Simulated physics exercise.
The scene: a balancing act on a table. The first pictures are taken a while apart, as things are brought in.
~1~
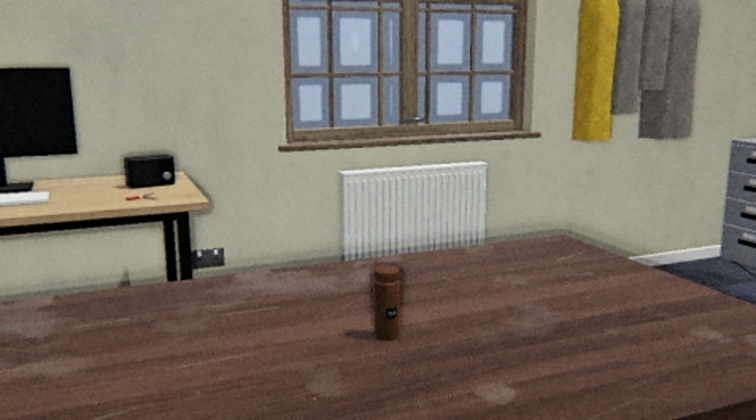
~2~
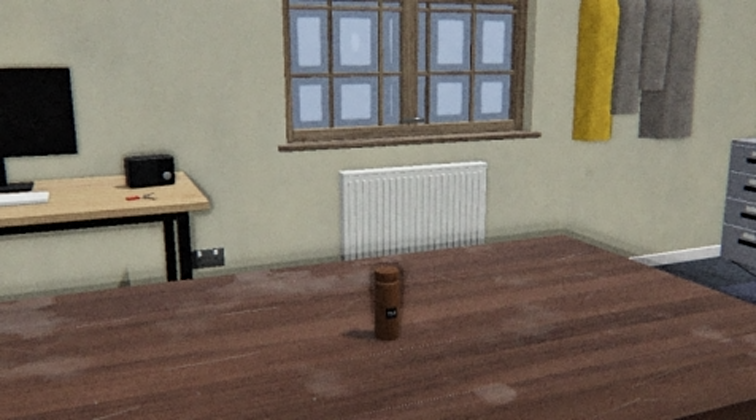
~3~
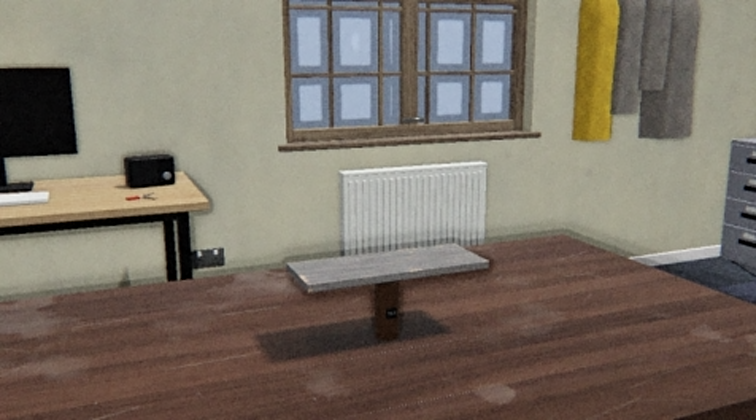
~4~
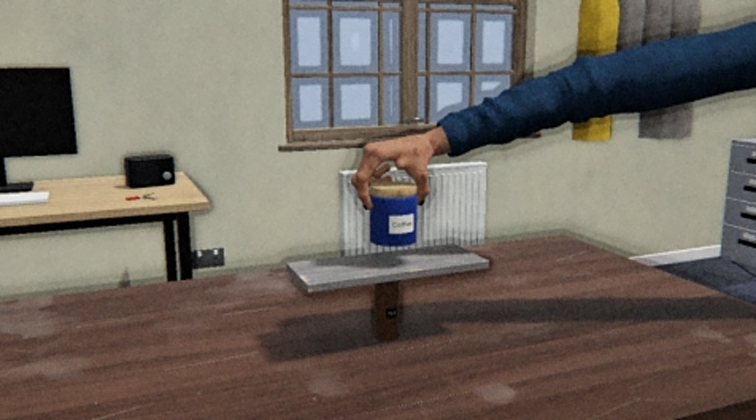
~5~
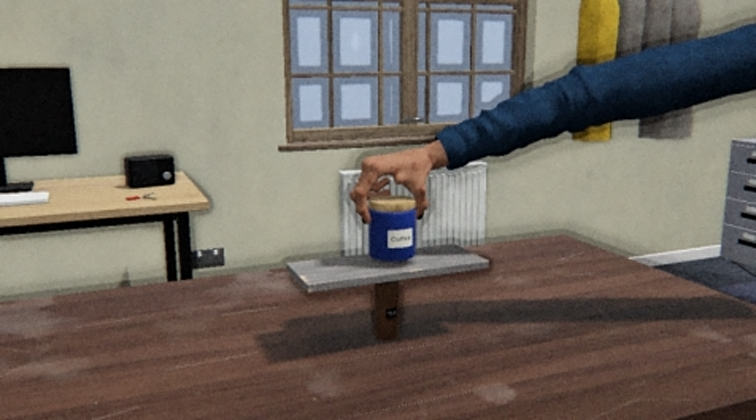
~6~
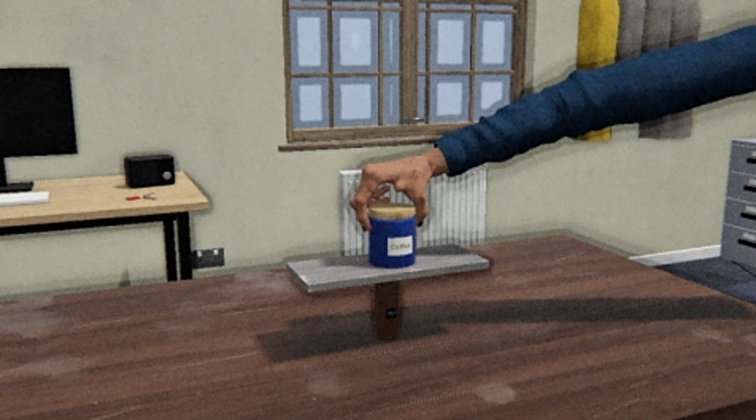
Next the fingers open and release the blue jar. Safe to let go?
In the end the stack keeps its balance.
Then, 0.20 s on from there, no change.
Then, 0.40 s on from there, blue jar resting near (392, 236).
In the end, all 3 unmoved. At the end, from the last picture's camera, blue jar near (392, 236). The stack holds.
